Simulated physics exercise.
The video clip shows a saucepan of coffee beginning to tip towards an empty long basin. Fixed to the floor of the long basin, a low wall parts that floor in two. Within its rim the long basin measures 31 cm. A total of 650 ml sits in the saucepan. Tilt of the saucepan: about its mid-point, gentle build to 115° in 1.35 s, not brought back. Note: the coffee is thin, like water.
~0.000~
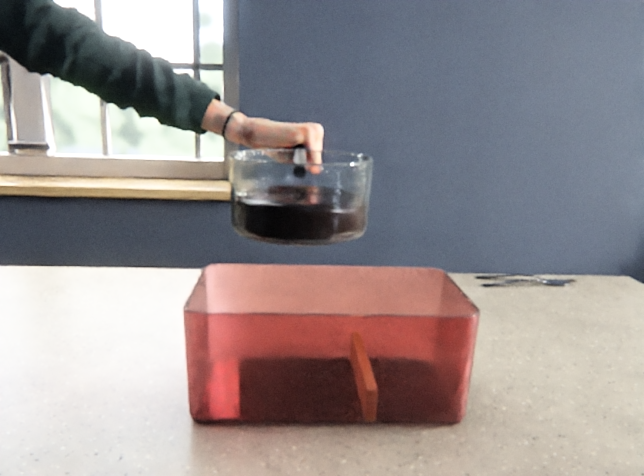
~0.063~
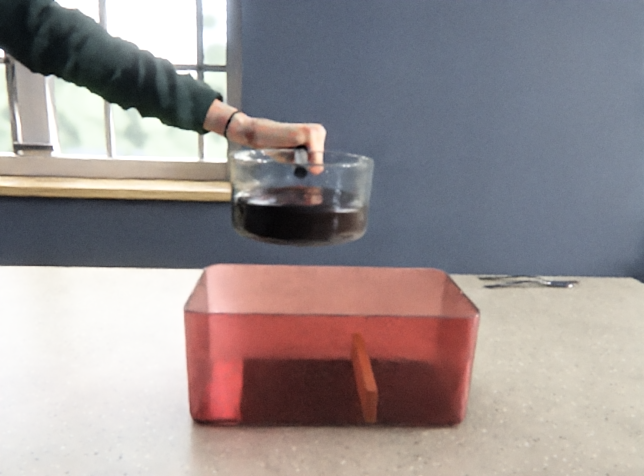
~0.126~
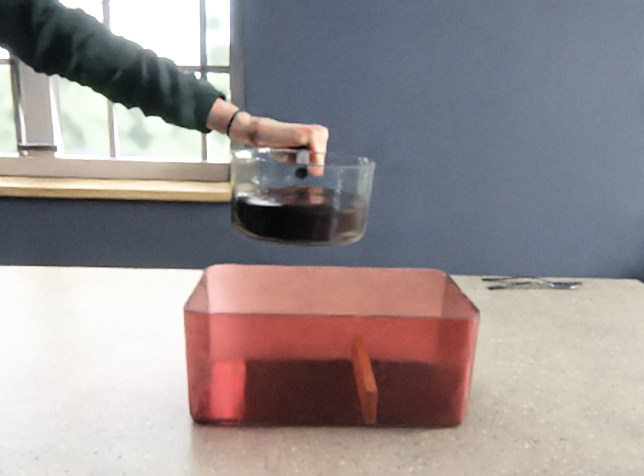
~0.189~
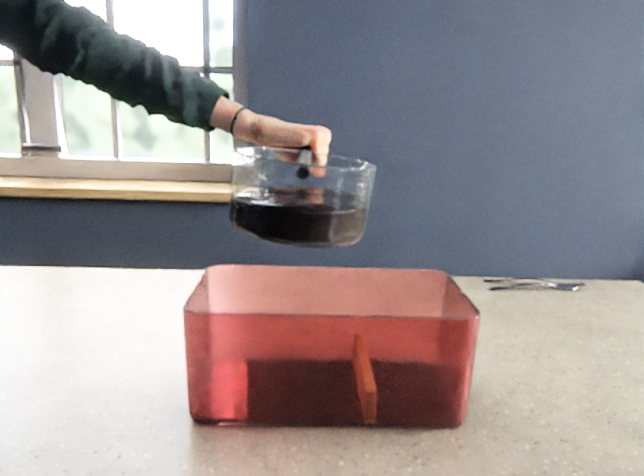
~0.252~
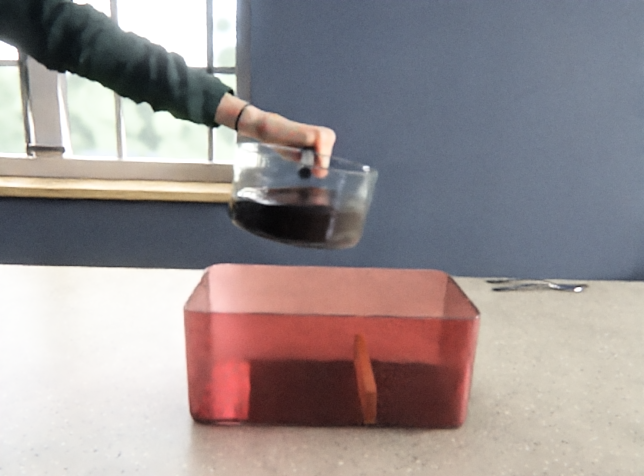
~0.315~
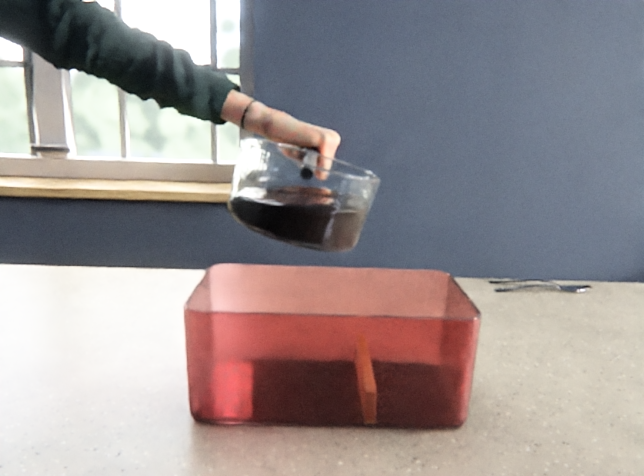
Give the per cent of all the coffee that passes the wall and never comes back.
I would say 78 percent.
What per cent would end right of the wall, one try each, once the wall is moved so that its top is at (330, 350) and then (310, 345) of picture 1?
95 per cent first, 100 per cent second.
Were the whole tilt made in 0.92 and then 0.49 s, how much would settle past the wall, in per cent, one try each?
The first try gives around 65 percent, the second around 50 percent.
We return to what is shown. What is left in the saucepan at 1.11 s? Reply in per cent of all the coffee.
12 %.
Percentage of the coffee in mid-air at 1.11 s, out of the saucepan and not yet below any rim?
Airborne fraction: Approx. 6 %.
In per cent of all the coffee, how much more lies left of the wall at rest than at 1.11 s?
That is roughly 10 in a hundred of the whole.
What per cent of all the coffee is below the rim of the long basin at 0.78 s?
Around 10 percent.
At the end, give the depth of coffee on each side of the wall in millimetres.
4 mm left, 32 mm right.
Then, 0.78 s in, the tilt is 71° and 67 per cent is still to pour, 0 is left of the wall and 10 right of it.
Then, 1.11 s in, the tilt is 106° and 11 per cent is still to pour, 11 is left of the wall and 71 right of it.
Then, 1.47 s in, the tilt is 115° and 0 per cent is still to pour, 21 is left of the wall and 79 right of it.
Then, 1.85 s in, the tilt is 115° and 0 per cent is still to pour, 21 is left of the wall and 79 right of it.
Finally, 21 per cent lies left of the wall, 78 right of it and 0 outside.
